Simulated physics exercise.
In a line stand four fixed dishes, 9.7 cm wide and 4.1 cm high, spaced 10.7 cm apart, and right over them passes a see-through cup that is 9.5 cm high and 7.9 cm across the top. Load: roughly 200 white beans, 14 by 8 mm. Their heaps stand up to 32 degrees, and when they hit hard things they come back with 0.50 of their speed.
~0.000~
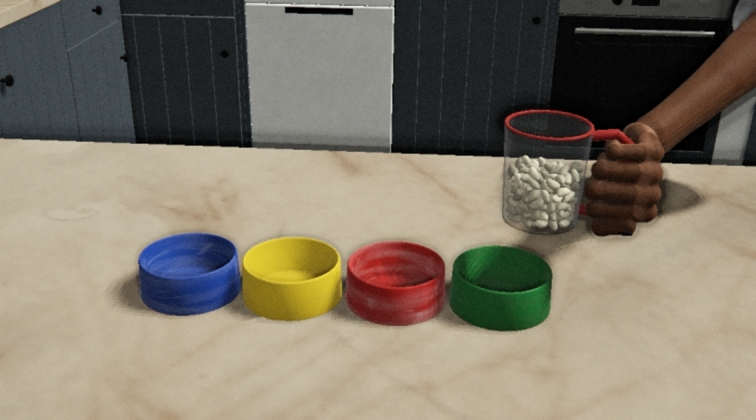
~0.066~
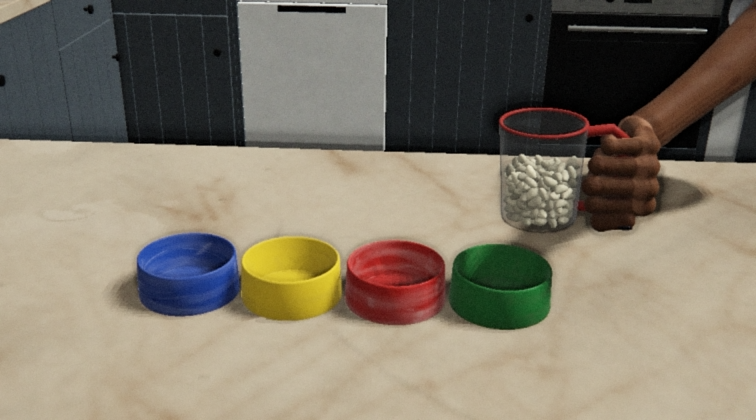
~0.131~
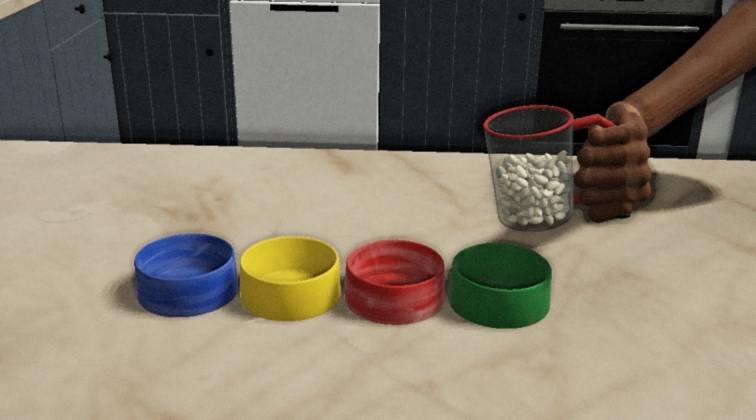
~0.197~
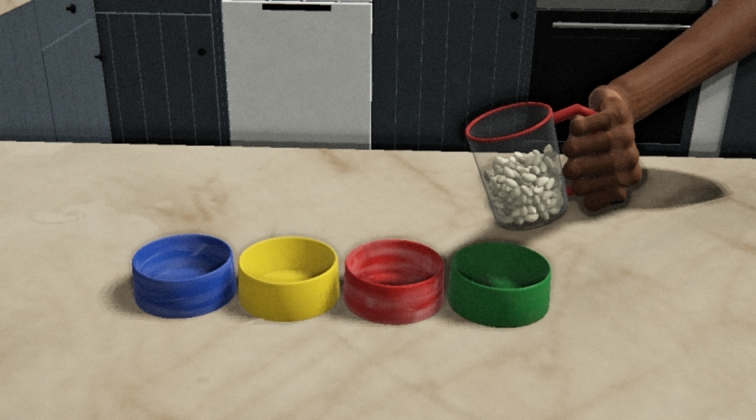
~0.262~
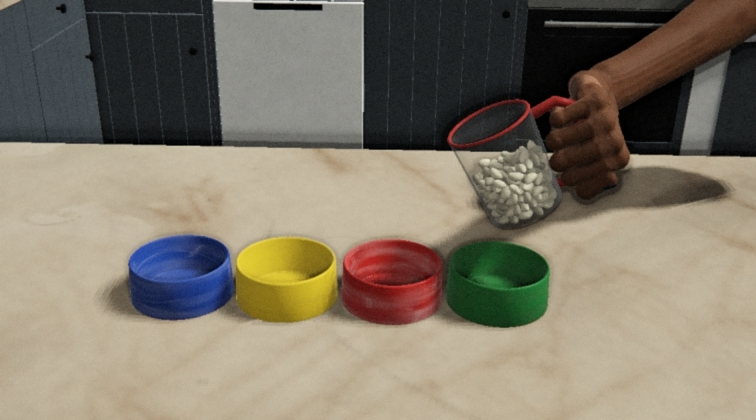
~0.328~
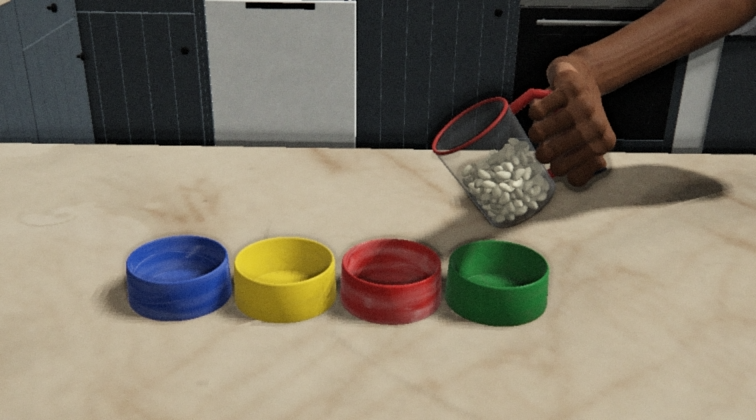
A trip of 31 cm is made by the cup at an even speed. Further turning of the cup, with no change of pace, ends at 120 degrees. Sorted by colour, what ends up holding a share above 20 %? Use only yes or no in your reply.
Red: No; blue: No; green: No; yellow: Yes; counter: No.
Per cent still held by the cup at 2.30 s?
Estimate: Around 0 % of the load.
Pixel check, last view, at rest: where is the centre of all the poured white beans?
Once everything settles, the centre is around (281, 279).
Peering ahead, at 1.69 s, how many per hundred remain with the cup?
Some 0 per cent.
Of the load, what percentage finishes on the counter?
5 per cent.
Then, at 1.15 s, tilt 120 degrees; cup holds 25 %, yellow 65 %.
Then, at 1.69 s, tilt 120 degrees; cup holds 0 %, yellow 90 %.
After 2.30 s, tilt 120 degrees; cup holds 0 %, yellow 90 %.
In the end, at 2.6 s, red 5 %, blue 0 %, green 0 %, yellow 90 %, counter 5 %.
